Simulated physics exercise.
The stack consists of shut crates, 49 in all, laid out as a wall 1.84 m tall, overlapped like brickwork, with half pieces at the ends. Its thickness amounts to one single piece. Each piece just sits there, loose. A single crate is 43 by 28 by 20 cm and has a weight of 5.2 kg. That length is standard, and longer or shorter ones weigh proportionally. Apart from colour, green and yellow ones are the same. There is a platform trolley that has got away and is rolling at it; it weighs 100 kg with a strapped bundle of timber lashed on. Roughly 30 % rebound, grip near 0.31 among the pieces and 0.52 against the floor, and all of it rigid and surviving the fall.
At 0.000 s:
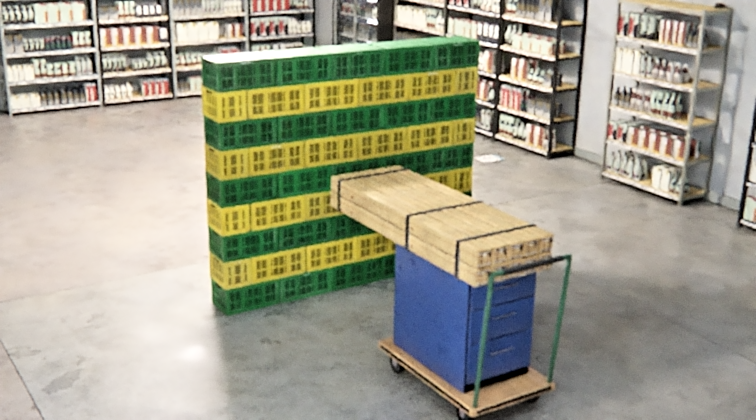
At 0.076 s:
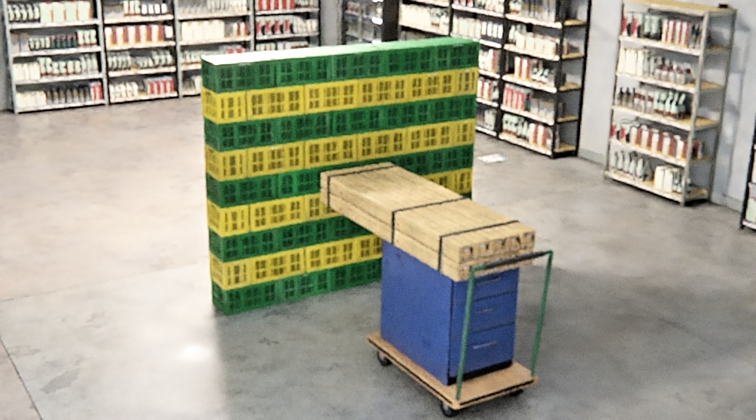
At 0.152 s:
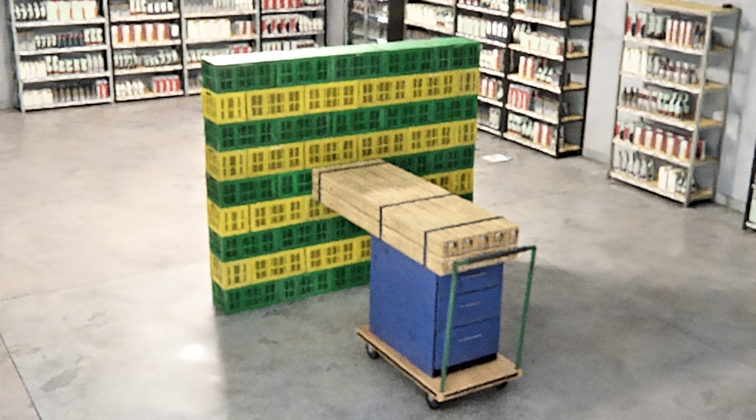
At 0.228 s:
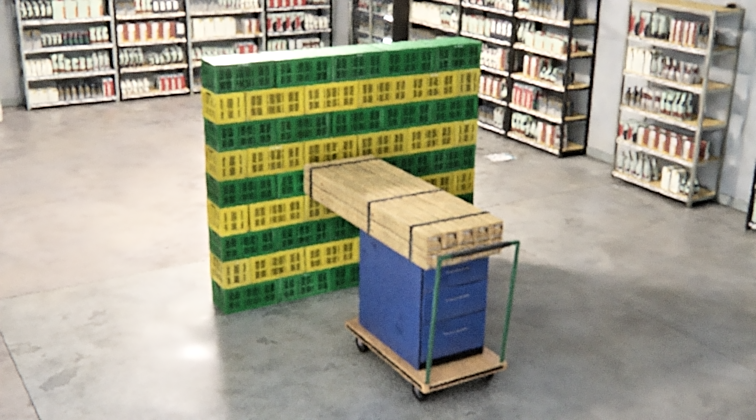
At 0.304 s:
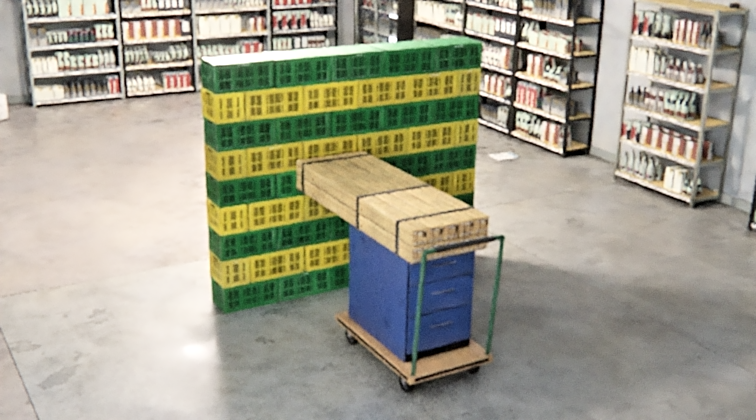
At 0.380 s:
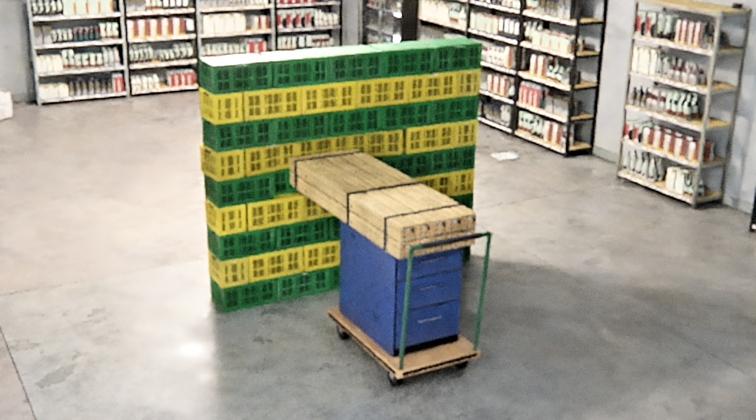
Wall of green and yellow crates standing in a storeroom as a trolley carrying a blue cabinet and long timber rolls into it.
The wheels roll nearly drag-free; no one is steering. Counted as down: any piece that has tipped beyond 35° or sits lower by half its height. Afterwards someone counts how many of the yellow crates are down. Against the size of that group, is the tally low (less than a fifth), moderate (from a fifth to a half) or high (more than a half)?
Moderate.
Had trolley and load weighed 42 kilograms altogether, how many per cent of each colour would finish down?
Green 0, yellow 0 per cent.
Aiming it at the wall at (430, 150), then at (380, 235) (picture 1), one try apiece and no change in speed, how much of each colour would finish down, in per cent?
You'd get green at 40 followed by 0, and yellow at 40 followed by 0 percent.
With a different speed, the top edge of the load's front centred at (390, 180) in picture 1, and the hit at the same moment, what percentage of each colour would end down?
Green 10%, yellow 0%.
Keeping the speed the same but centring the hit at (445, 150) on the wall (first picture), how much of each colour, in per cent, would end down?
The green ones would be 40 per cent down and the yellow ones 40 per cent.
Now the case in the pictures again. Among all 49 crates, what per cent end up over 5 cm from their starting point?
The share is 45 %.
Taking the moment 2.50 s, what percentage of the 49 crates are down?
45 %.
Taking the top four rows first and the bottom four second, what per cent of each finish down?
I'd put the top at 80 per cent and the bottom at 0 per cent.
After 0.82 s, load 34 cm past the wall's line, still rolling; none of the 24 yellow crates down (0 of 49 in all colours); top yellow crate shifted 17 cm; top green crate shifted 11 cm.
After 1.50 s, load 47 cm past the wall's line, still rolling; 4 of the 24 yellow crates down (10 of 49 in all colours); top yellow crate leaning 32°, 10 cm lower; top green crate leaning 32°, 8 cm lower.
After 1.94 s, load 50 cm past the wall's line, stopped; 9 of the 24 yellow crates down (21 of 49 in all colours); top yellow crate on its side; top green crate on its side.
After 2.50 s, load 50 cm past the wall's line, stopped; 9 of the 24 yellow crates down (21 of 49 in all colours); top yellow crate on its side; top green crate leaning 18°, 1.54 m lower.
At rest (3.8 s), load 50 cm past the wall's line, stopped; 9 of the 24 yellow crates down (21 of 49 in all colours); top yellow crate on its side; top green crate 1.64 m lower. That is 38 per cent. As the last picture would show them, middles, top yellow crate near (156, 228), top green crate near (24, 197).
